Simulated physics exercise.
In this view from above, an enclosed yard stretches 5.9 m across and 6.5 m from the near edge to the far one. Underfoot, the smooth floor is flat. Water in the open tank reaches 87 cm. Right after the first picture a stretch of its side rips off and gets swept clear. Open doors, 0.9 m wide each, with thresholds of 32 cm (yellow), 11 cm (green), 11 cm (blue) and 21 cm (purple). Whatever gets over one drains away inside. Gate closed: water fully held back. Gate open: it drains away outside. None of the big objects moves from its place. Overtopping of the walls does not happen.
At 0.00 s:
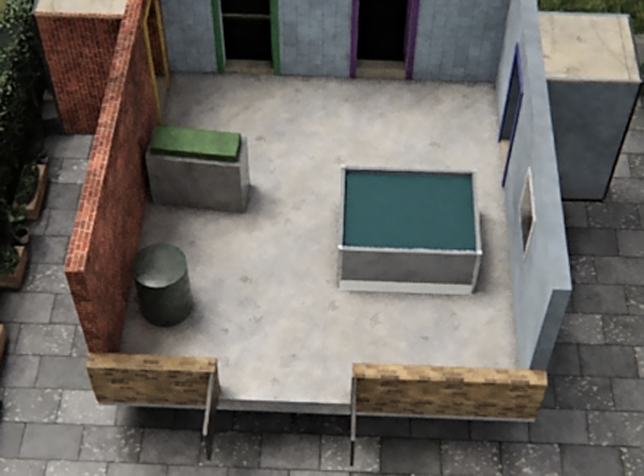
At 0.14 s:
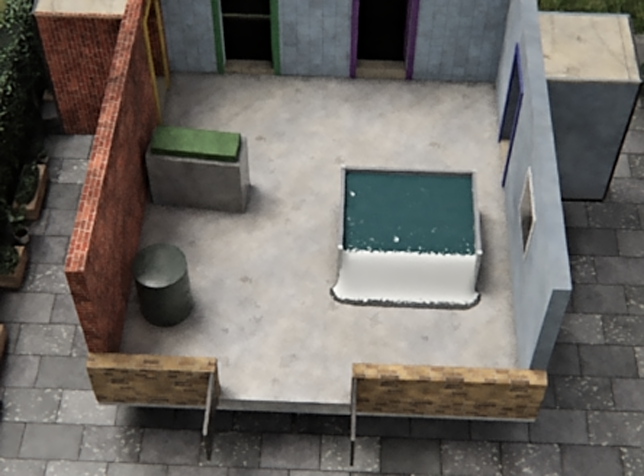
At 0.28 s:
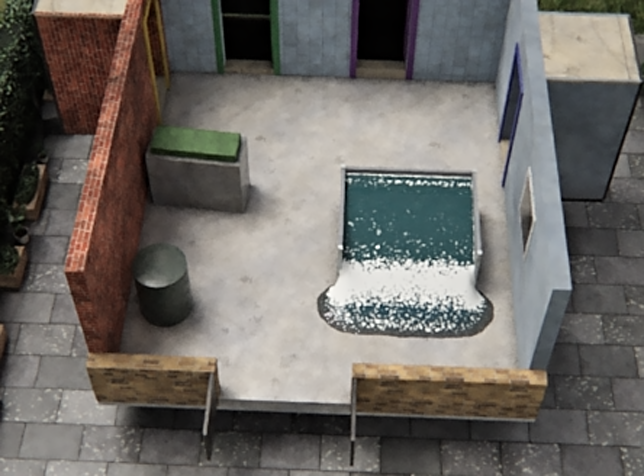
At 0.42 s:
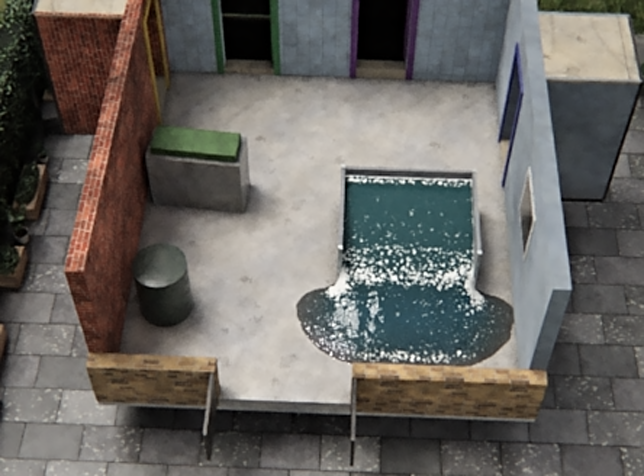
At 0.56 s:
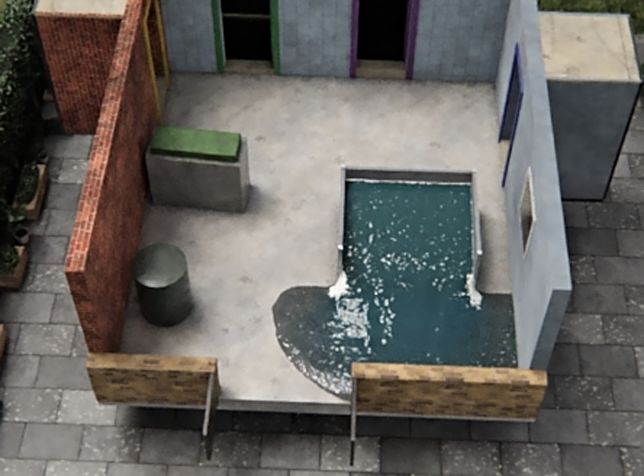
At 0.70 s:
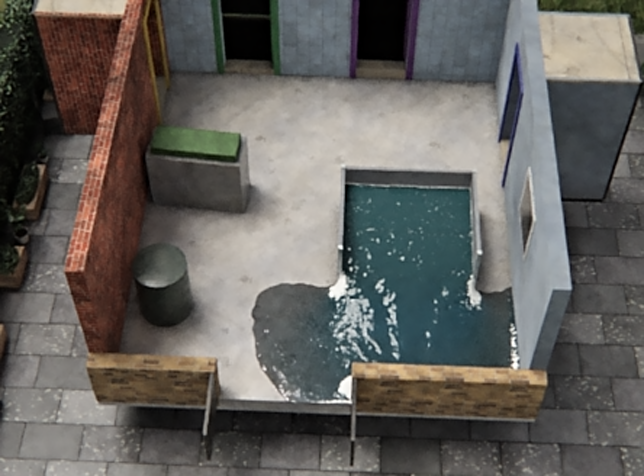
The video shows a walled yard seen from above, where the near side of a rectangular tank gives way and teal water pours out with white foam, spreading across the pale floor toward the low front walls and leftward.
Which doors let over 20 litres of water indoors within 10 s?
One by one: Yellow door: Limit not crossed, green door: Limit not crossed, blue door: Limit not crossed, purple door: Limit not crossed.
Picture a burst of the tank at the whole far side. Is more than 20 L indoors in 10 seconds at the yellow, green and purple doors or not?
So yellow ends up short of it, green past the limit, purple past the limit.
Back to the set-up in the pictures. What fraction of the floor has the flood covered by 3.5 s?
Covered: Roughly 45 %.
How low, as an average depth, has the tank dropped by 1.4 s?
I'd put the mean depth near 31 centimetres.
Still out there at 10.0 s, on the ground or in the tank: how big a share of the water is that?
Close to 66 in a hundred remains.
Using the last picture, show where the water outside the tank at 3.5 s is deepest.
You'll find it around (488, 81).
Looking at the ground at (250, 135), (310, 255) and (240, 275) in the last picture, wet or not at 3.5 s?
Point 1: Unreached; point 2: Unreached; point 3: Reached.
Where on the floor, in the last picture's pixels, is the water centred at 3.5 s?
Its balance point lies near (380, 293).
After 1.4 s water covers 20 % of the floor and is deepest (64 cm) near (512, 395); yellow door not reached, green door not reached, blue door not reached, purple door not reached.
After 2.2 s water covers 25 % of the floor and is deepest (42 cm) near (512, 395); yellow door not reached, green door not reached, blue door not reached, purple door not reached.
After 3.5 s water covers 45 % of the floor and is deepest (31 cm) near (488, 81); yellow door not reached, green door not reached, blue door 11 cm at the sill, 0 L in, purple door not reached.
After 6.0 s water covers 75 % of the floor and is deepest (15 cm) near (151, 243); yellow door 2 cm at the sill, 0 L in, green door 2 cm at the sill, 0 L in, blue door 4 cm at the sill, 0 L in, purple door 7 cm at the sill, 0 L in.
After 10.0 s water covers 95 % of the floor and is deepest (8 cm) near (146, 208); yellow door 6 cm at the sill, 0 L in, green door 4 cm at the sill, 0 L in, blue door 2 cm at the sill, 0 L in, purple door 3 cm at the sill, 0 L in.
